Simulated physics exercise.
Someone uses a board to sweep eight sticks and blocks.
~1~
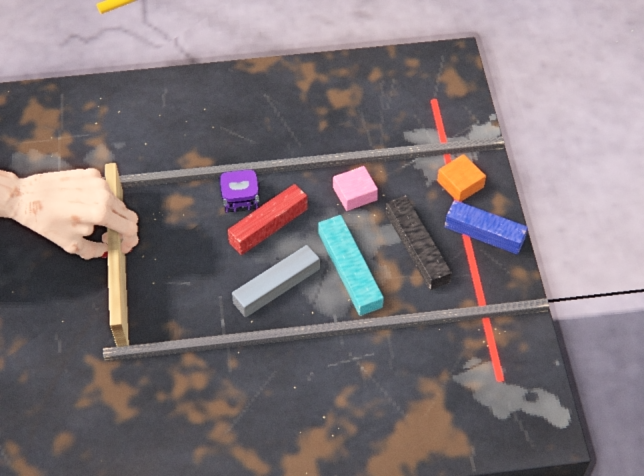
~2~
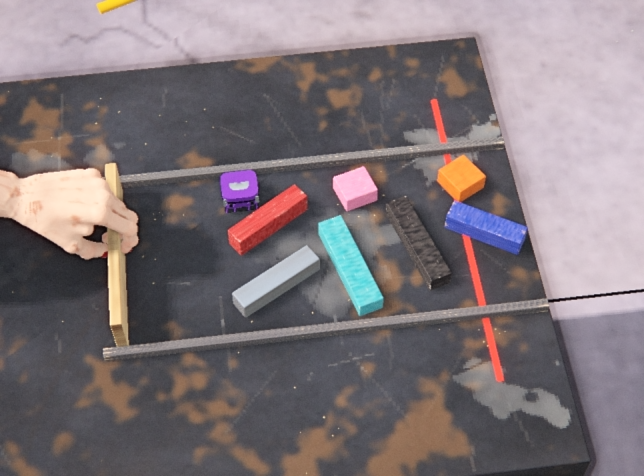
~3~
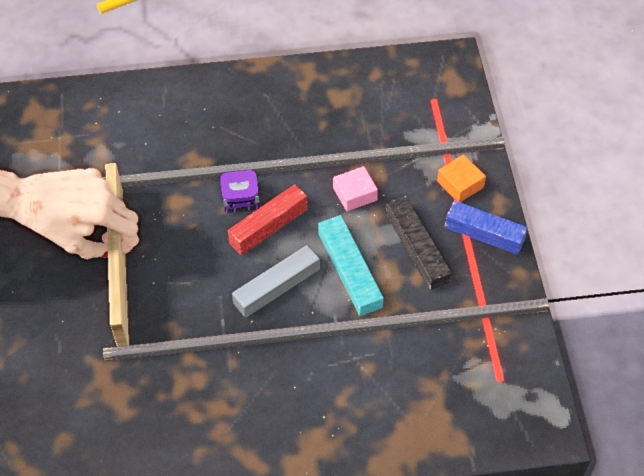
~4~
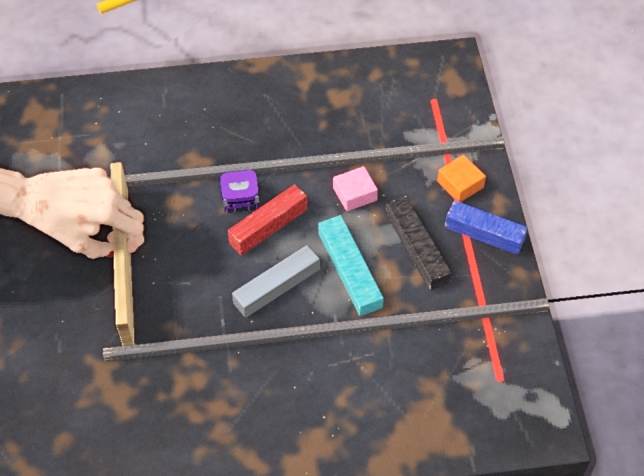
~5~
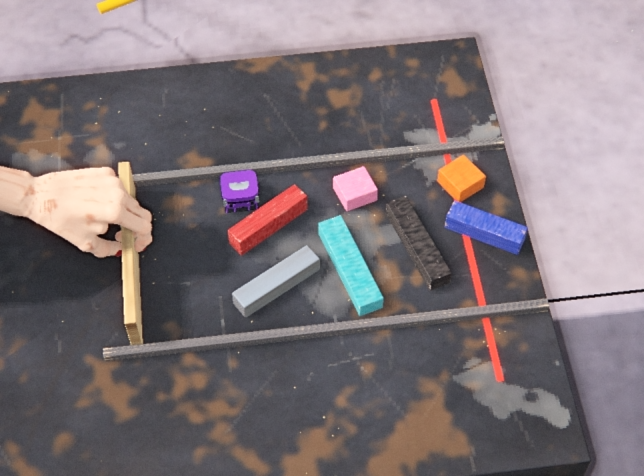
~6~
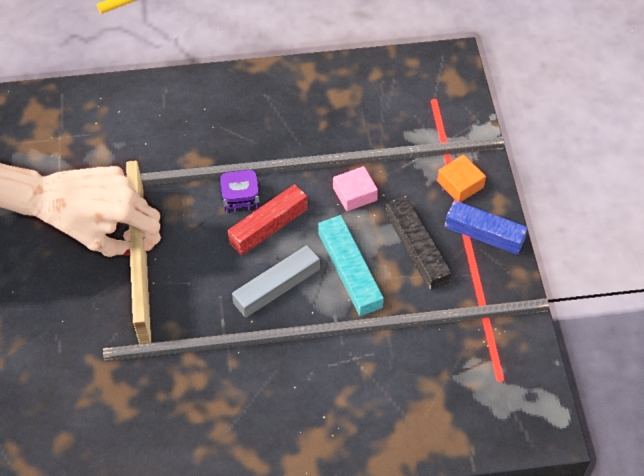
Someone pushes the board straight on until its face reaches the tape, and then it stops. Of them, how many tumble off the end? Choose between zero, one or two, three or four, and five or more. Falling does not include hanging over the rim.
The count is three or four.
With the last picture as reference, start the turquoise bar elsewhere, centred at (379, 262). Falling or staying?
It simply keeps its place on top.
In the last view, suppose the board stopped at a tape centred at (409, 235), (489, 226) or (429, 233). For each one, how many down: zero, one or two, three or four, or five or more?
Trial 1 - one to two; trial 2 - five or more; trial 3 - one to two.
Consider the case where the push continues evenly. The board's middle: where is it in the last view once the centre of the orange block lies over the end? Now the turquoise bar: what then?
With the orange block it sits around (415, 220), with the turquoise bar around (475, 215).
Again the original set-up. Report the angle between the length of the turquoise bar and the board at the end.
The angle comes out near 20 degrees.
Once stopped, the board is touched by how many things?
The figure is 3.
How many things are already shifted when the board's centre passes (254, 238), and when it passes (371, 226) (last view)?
4 and 8.
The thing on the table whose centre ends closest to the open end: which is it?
Turquoise bar.
Soon after, none off yet; blue bar at rest near (486, 228); orange block at rest near (461, 179); black bar at rest near (418, 243).
At rest, the number that fall off is three or four; fallen, pink block, black bar, orange block and blue bar.
